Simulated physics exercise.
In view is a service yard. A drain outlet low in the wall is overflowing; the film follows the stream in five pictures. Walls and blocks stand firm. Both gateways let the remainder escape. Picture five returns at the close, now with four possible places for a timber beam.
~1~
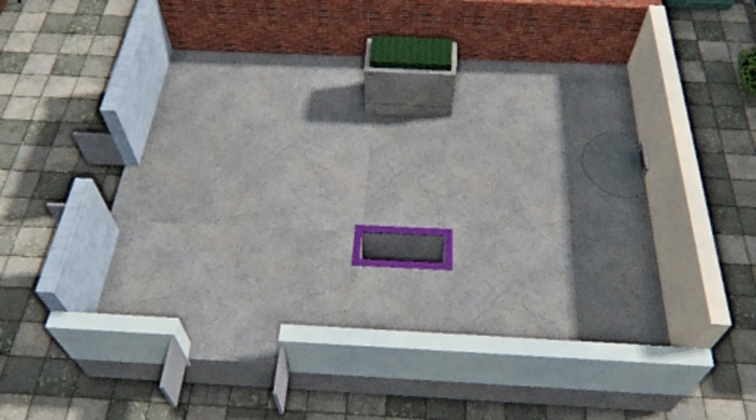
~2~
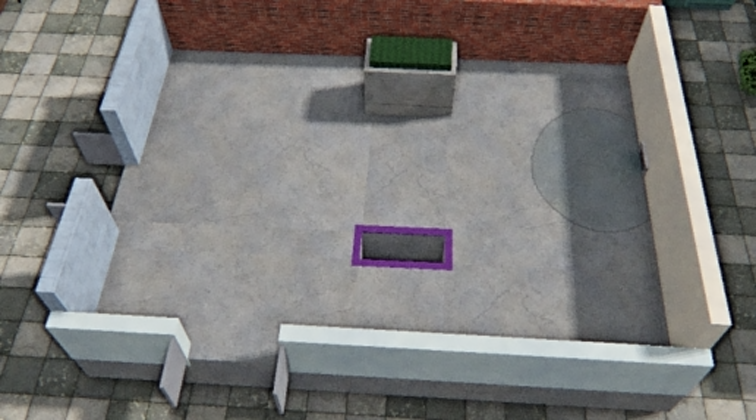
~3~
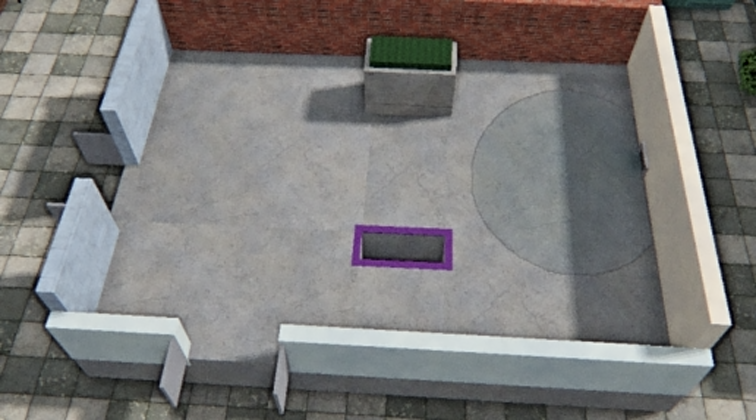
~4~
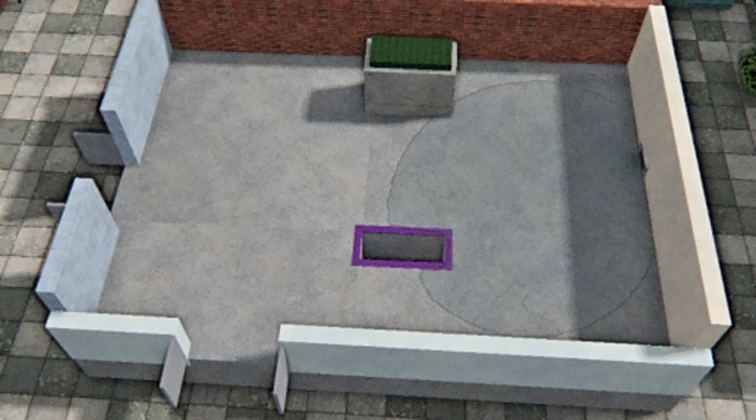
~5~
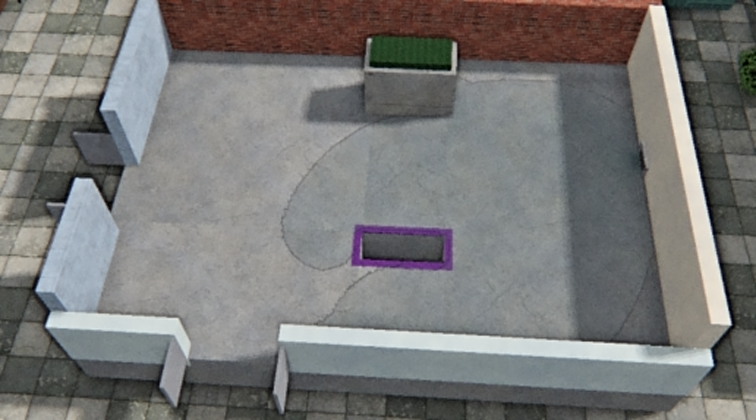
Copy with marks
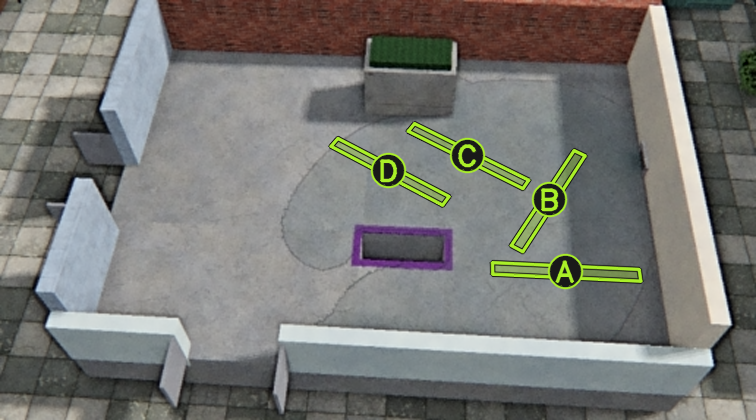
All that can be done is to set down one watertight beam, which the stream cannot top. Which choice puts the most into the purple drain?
Choose A.
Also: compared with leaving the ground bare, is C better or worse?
It is worse.
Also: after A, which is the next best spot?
D it is.
On the marked copy, A from (492, 268) to (639, 275); B from (517, 248) to (579, 153); C from (411, 127) to (525, 184); D from (334, 142) to (445, 200).
Choosing A, about 54 % of the stream runs into the purple drain, about 43 % out by the gates.
Choosing B, about 17 % of the stream runs into the purple drain, about 80 % out by the gates.
Choosing C, about 16 % of the stream runs into the purple drain, about 80 % out by the gates.
Choosing D, about 28 % of the stream runs into the purple drain, about 68 % out by the gates.
